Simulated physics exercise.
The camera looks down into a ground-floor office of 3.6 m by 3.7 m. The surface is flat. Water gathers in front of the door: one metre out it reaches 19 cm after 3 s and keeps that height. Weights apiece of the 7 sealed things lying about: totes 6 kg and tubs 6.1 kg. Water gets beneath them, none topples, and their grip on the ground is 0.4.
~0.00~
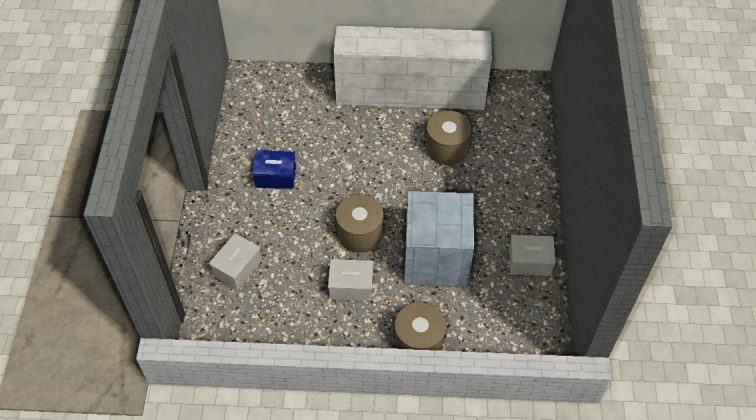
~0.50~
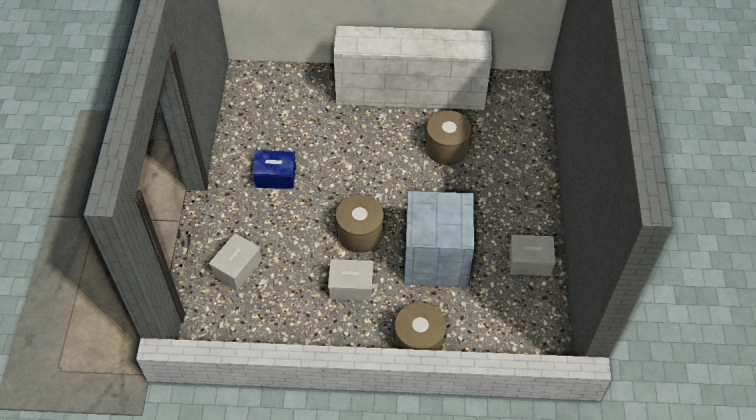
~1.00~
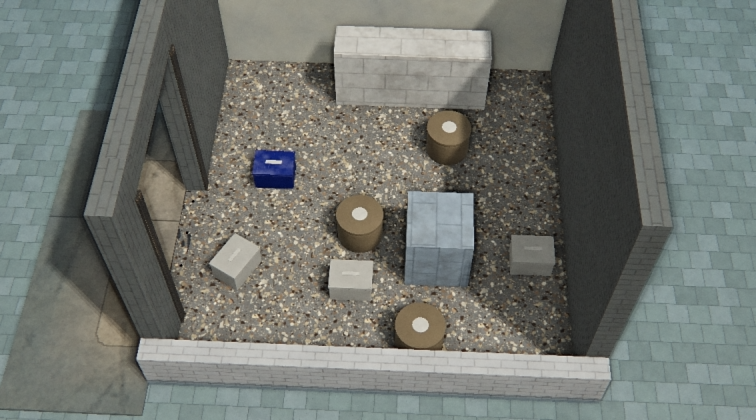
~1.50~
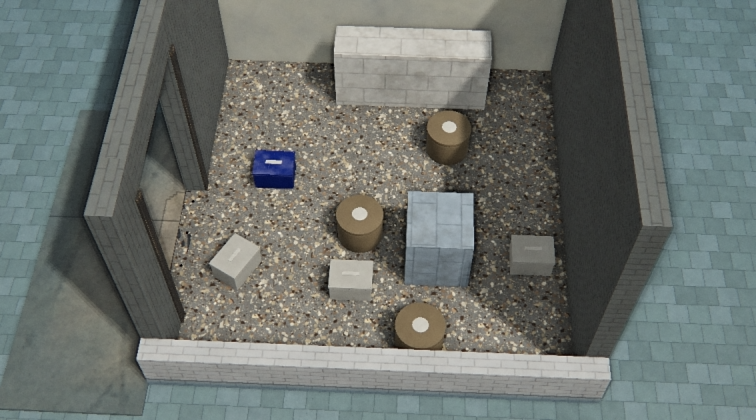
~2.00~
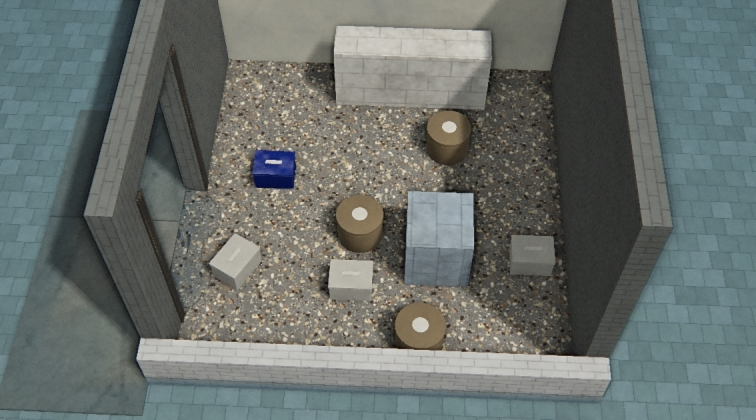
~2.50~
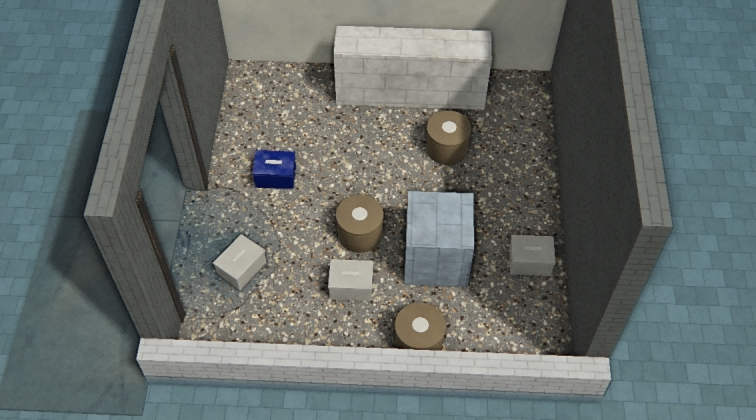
In the video, water covers the paving outside a roofless room holding grey totes, a blue tote and brown tubs, then enters through the left doorway and spreads across the speckled floor around the nearest grey tote, while the blue tote stays still.
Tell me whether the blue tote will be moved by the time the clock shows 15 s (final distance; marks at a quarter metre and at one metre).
The blue tote moves a short way.
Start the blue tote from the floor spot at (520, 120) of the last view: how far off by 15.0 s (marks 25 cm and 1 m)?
It slides a little.
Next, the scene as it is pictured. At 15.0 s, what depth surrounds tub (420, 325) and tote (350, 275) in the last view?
About 16 and 14 cm.
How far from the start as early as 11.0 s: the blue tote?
About 20 cm.
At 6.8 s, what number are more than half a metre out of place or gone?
6 of them.
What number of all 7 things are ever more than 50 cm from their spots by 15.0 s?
7 of them.
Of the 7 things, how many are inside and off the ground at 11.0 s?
At that moment 7.
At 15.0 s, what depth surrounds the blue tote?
Roughly 12 cm.
After 3.5 s the blue tote is near (274, 162), 0.0 m from its start, aground; 0 afloat.
After 6.8 s the blue tote is near (279, 134), 0.4 m from its start, aground; 6 afloat.
After 11.0 s the blue tote is near (254, 151), 0.2 m from its start, afloat; 7 afloat.
After 15.0 s the blue tote is near (327, 152), 0.5 m from its start, afloat; 7 afloat.
